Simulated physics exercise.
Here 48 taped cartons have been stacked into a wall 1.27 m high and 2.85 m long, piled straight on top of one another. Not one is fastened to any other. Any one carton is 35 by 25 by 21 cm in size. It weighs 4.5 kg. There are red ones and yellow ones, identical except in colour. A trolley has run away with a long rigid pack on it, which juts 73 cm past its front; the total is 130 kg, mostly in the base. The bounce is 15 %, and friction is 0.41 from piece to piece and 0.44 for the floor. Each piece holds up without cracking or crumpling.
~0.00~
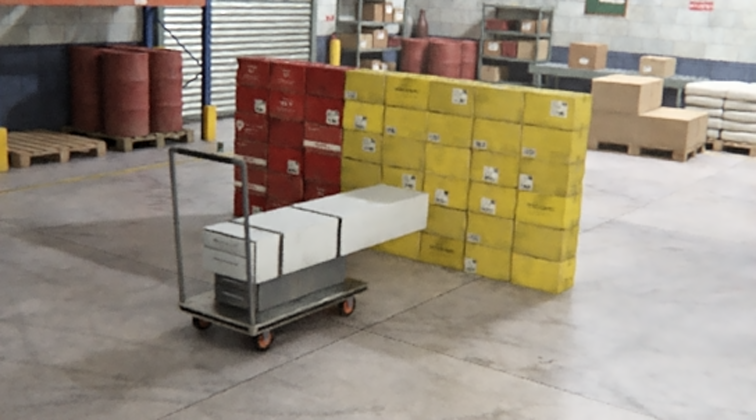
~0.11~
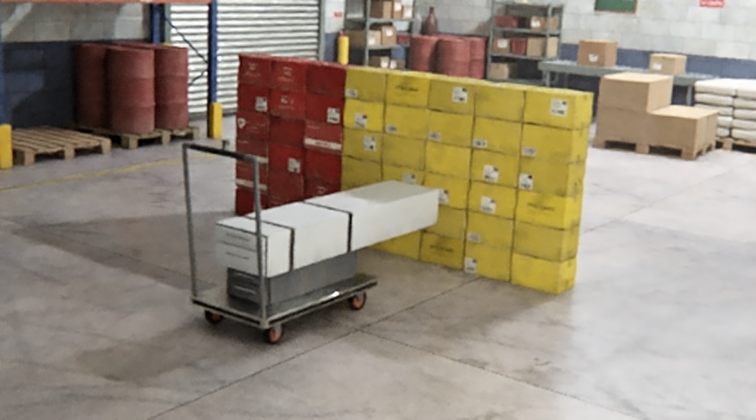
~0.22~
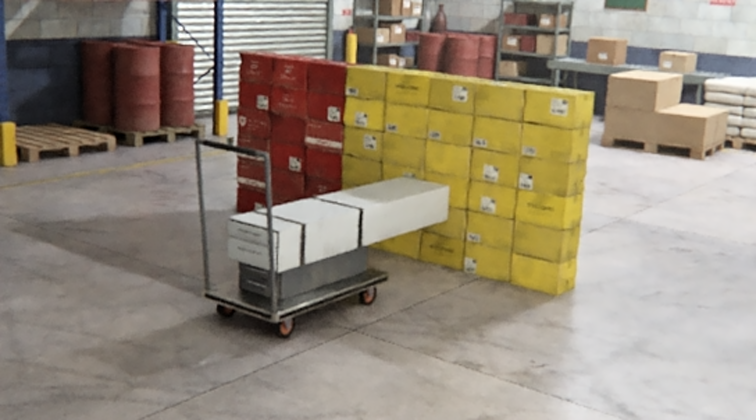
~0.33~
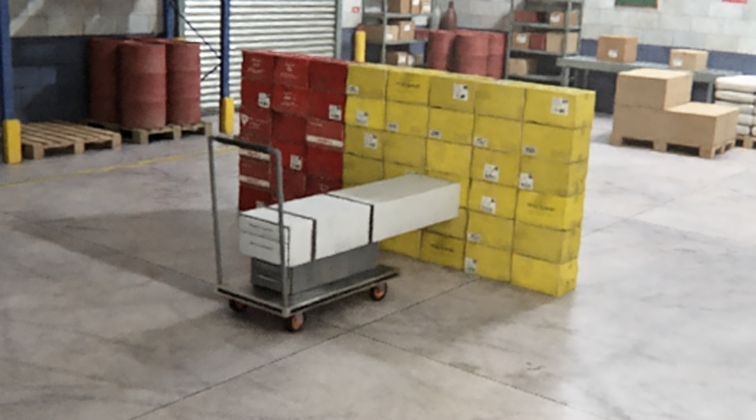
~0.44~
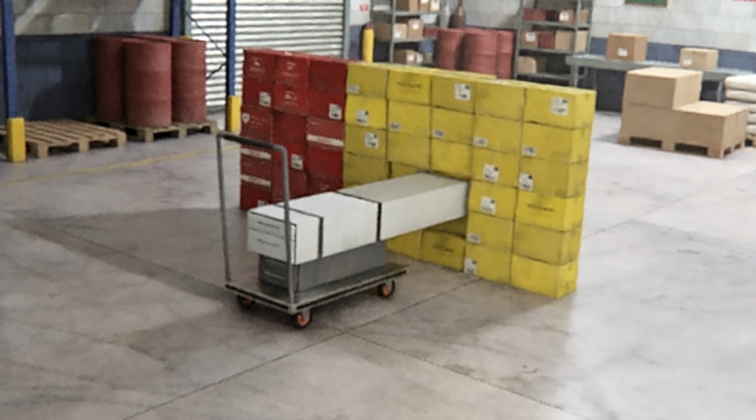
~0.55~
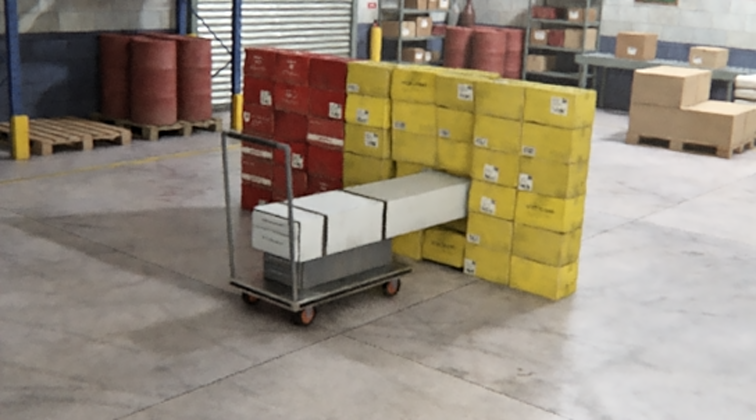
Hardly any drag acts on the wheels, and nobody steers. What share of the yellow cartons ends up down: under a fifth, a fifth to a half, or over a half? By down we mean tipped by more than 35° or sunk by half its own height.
A fifth to a half.
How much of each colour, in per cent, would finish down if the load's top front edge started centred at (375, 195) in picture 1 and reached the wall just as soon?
Down at the end: Red 0 per cent, yellow 50 per cent.
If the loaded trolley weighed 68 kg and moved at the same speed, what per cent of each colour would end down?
Result: Red 0 and yellow 30 in a hundred.
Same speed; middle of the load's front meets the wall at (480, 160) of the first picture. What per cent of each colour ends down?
Red 0%, yellow 30%.
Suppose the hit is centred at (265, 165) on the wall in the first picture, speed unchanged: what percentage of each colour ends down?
The red ones would be 60 per cent down and the yellow ones 0 per cent.
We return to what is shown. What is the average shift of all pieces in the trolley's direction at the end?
It comes out to something like 20 centimetres.
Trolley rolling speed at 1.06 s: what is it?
Roughly 0.4 m/s.
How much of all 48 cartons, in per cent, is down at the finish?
I'd put it at about 20 percent.
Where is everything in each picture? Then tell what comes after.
In the first frame (pixels give the middle of a visible side; the camera moves round a little), load (423, 205) 37 cm short of the wall; top yellow carton (549, 111); top red carton (325, 82); none has stirred.
Load (434, 201) 24 cm short of the wall; top yellow carton (549, 110), in the second frame.
Load (444, 198) 11 cm short of the wall; top yellow carton (549, 109), in the third frame.
Load (455, 194) 18 mm into the wall's line; top yellow carton (550, 108); movement in 2 of them, in the fourth frame.
Load (465, 193) 11 cm into the wall's line; top yellow carton (550, 108); steepest lean 4°, the carton at (453, 158); movement in 9 of them, in the fifth frame.
Load 18 cm into the wall's line; top yellow carton (549, 108); top red carton (327, 74); steepest lean 8°, the carton at (457, 94); movement in 11 of them, in the sixth frame.
After 0.74 s, load 28 cm past the wall's line, still rolling; none of the 30 yellow cartons down (0 of 48 in all colours); top yellow carton unmoved.
After 1.06 s, load 42 cm past the wall's line, still rolling; 2 of the 30 yellow cartons down (2 of 48 in all colours); top yellow carton unmoved.
After 1.40 s, load 52 cm past the wall's line, still rolling; 10 of the 30 yellow cartons down (10 of 48 in all colours); top yellow carton unmoved.
After 1.76 s, load 59 cm past the wall's line, still rolling; 10 of the 30 yellow cartons down (10 of 48 in all colours); top yellow carton unmoved.
In the end (2.9 s), load 65 cm past the wall's line, stopped; 10 of the 30 yellow cartons down (10 of 48 in all colours); top yellow carton unmoved; top red carton unmoved. That is 33 per cent. From the last view, middles, top yellow carton near (560, 106), top red carton near (339, 73).
